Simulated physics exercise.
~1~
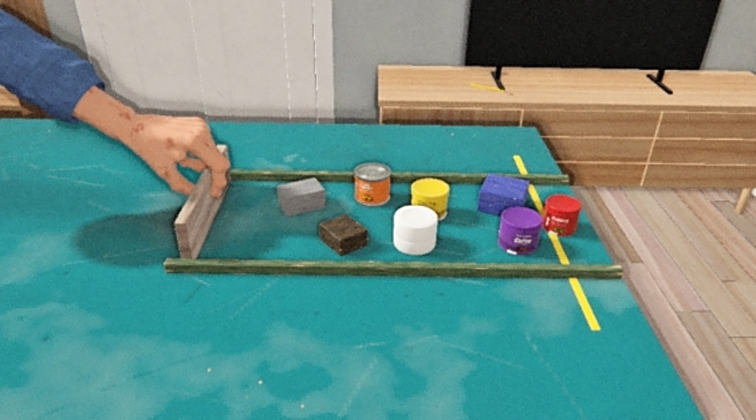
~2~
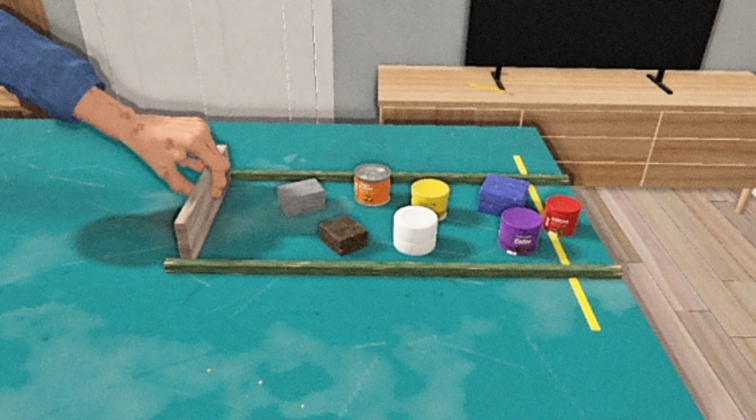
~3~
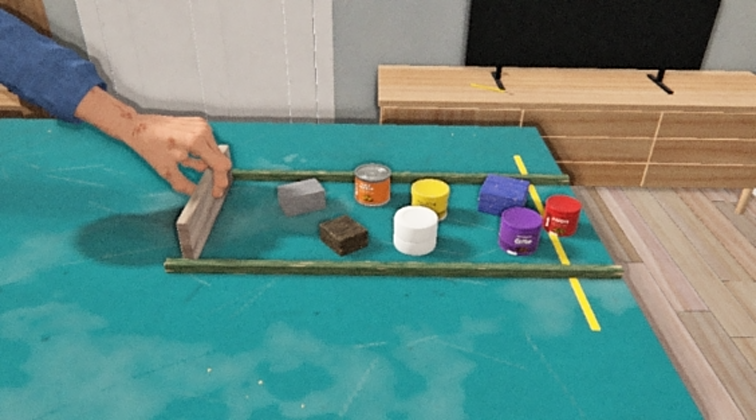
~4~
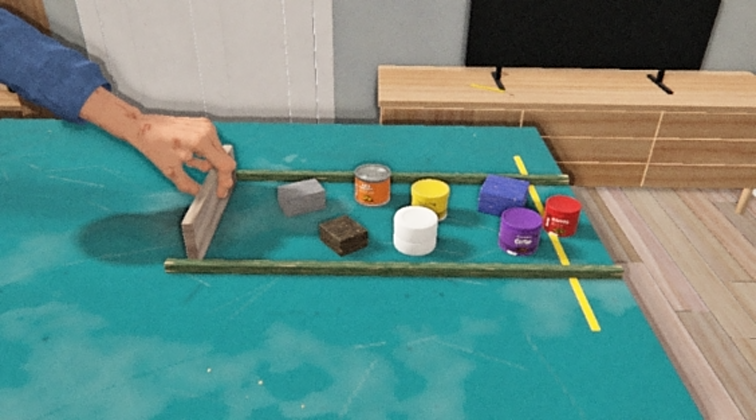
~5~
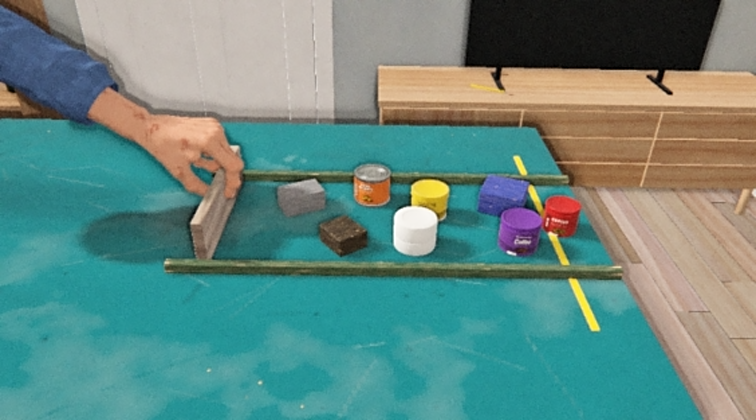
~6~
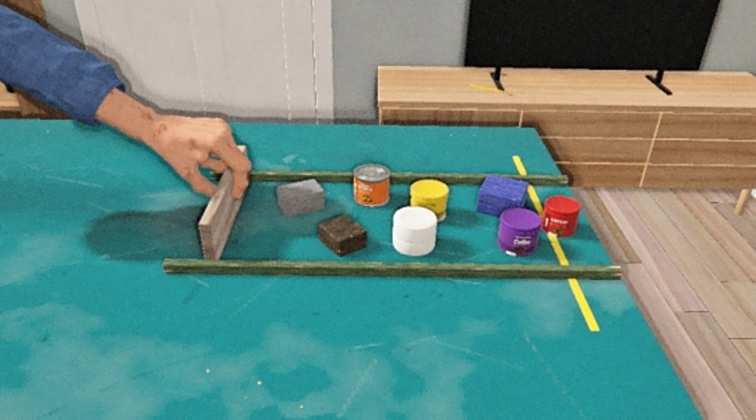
A hand held a wooden board upright between two rails on a green tabletop, then slid it slightly to the right, while the eight small tubs, tins and blocks in front of it stayed still.
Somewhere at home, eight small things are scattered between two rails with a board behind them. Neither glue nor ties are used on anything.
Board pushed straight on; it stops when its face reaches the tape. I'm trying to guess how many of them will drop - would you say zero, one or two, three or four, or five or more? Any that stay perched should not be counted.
I'd say five or more.
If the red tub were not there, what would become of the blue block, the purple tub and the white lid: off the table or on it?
Result: Blue block comes off, purple tub comes off, white lid comes off.
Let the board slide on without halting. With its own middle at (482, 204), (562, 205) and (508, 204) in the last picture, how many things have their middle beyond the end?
It comes out as 0, then 5, then 2.
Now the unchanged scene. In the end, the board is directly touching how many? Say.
The number is 3.
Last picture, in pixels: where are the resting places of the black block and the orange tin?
Positions - first (578, 246), then (555, 188).
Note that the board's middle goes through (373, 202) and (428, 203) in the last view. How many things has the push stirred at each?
At the first point the count is 5, at the second it's 7.
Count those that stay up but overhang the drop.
It would come to 0.
Soon after, none off yet; red tub at rest near (561, 217); purple tub at rest near (519, 232); blue block at rest near (503, 197).
After that, none off yet; red tub at rest near (561, 217); purple tub at rest near (519, 232); blue block displaced a little near (514, 196).
And then, none off yet; red tub displaced about its own width near (594, 215); purple tub displaced well along near (602, 234); blue block displaced about its own width near (562, 190).
In the end, the number that fall off is five or more; gone, white lid, yellow tin, blue block, purple tub and red tub.
